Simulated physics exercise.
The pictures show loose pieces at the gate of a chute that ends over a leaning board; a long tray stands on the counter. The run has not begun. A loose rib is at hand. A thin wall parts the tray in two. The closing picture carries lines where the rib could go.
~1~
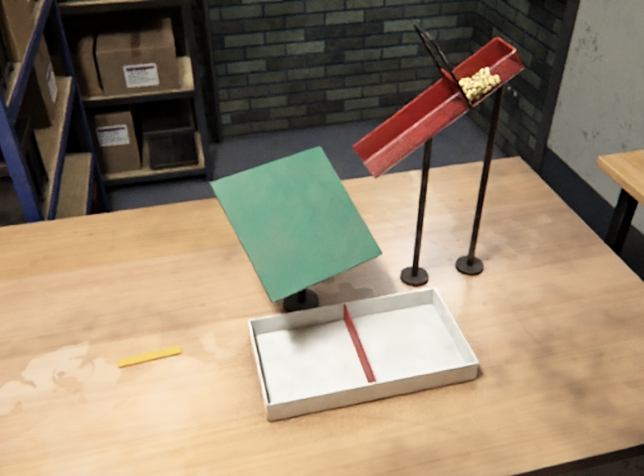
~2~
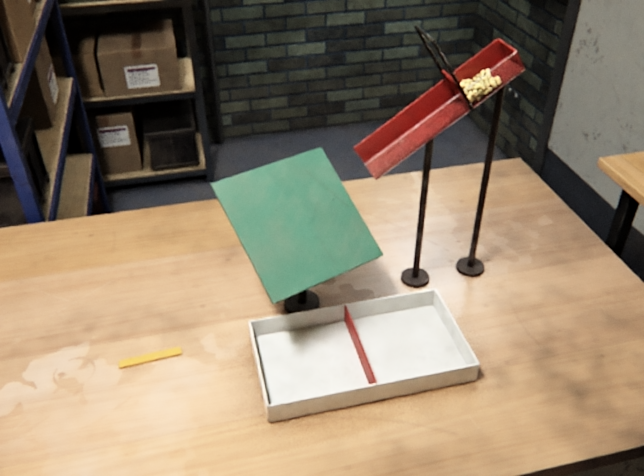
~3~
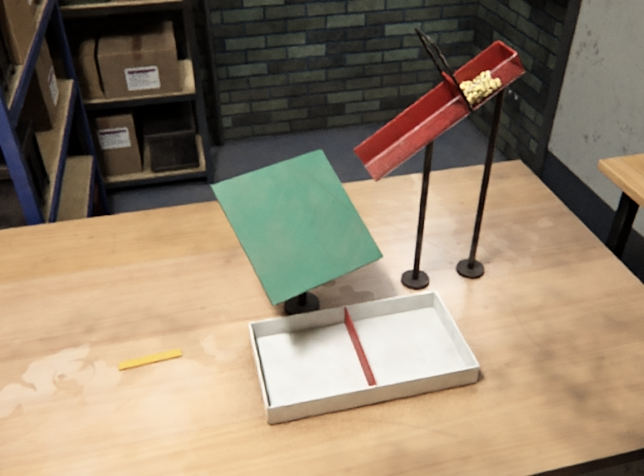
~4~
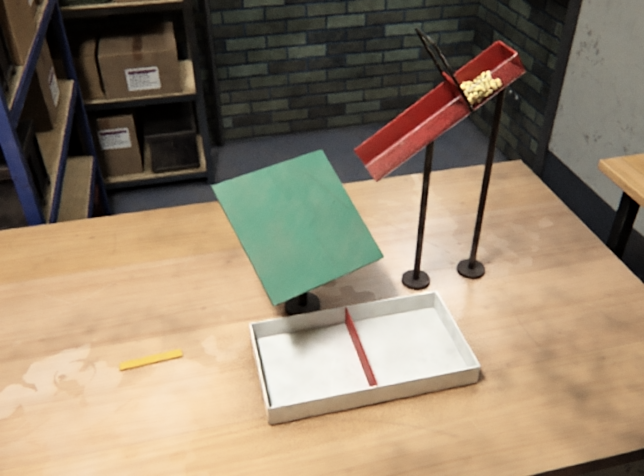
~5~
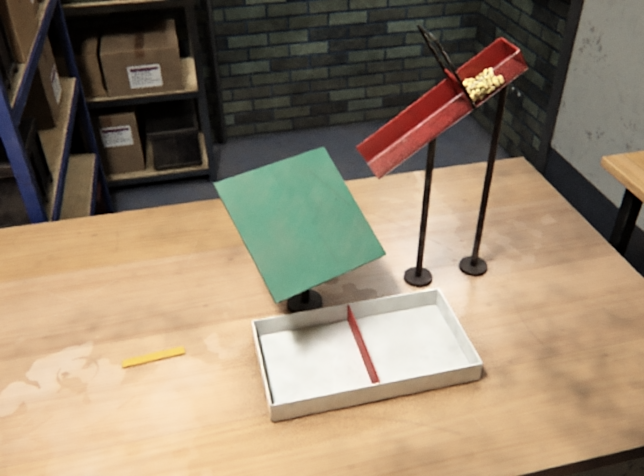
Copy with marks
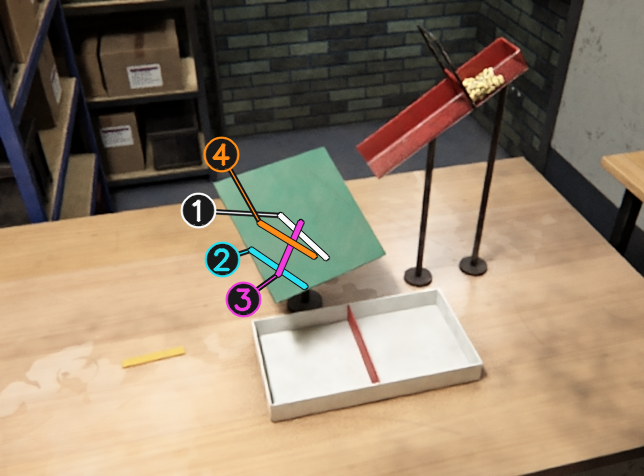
Pale beans stay heaped behind the closed gate of a sloping red chute, and nothing moves apart from a very slight shift of the view. Below, a tilted green board stands behind a white tray split by a red divider, while a yellow strip lies still on the wooden counter at left.
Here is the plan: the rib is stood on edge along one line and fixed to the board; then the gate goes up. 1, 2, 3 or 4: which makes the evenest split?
4 beats the others.
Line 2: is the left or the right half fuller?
More lands on the left.
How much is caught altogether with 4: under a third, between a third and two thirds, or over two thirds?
It is over two thirds.
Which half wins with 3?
More lands on the left.
On the marked copy, line 1 from (280, 215) to (326, 257); line 2 from (251, 250) to (304, 286); line 3 from (300, 222) to (278, 274); line 4 from (260, 223) to (314, 256).
With 1, of what is caught, roughly a quarter in the left half, the larger part in the right.
With 2, of what is caught, the larger part in the left half, roughly a quarter in the right.
With 3, of what is caught, the larger part in the left half, roughly a quarter in the right.
With 4, of what is caught, roughly half in the left half, roughly half in the right.
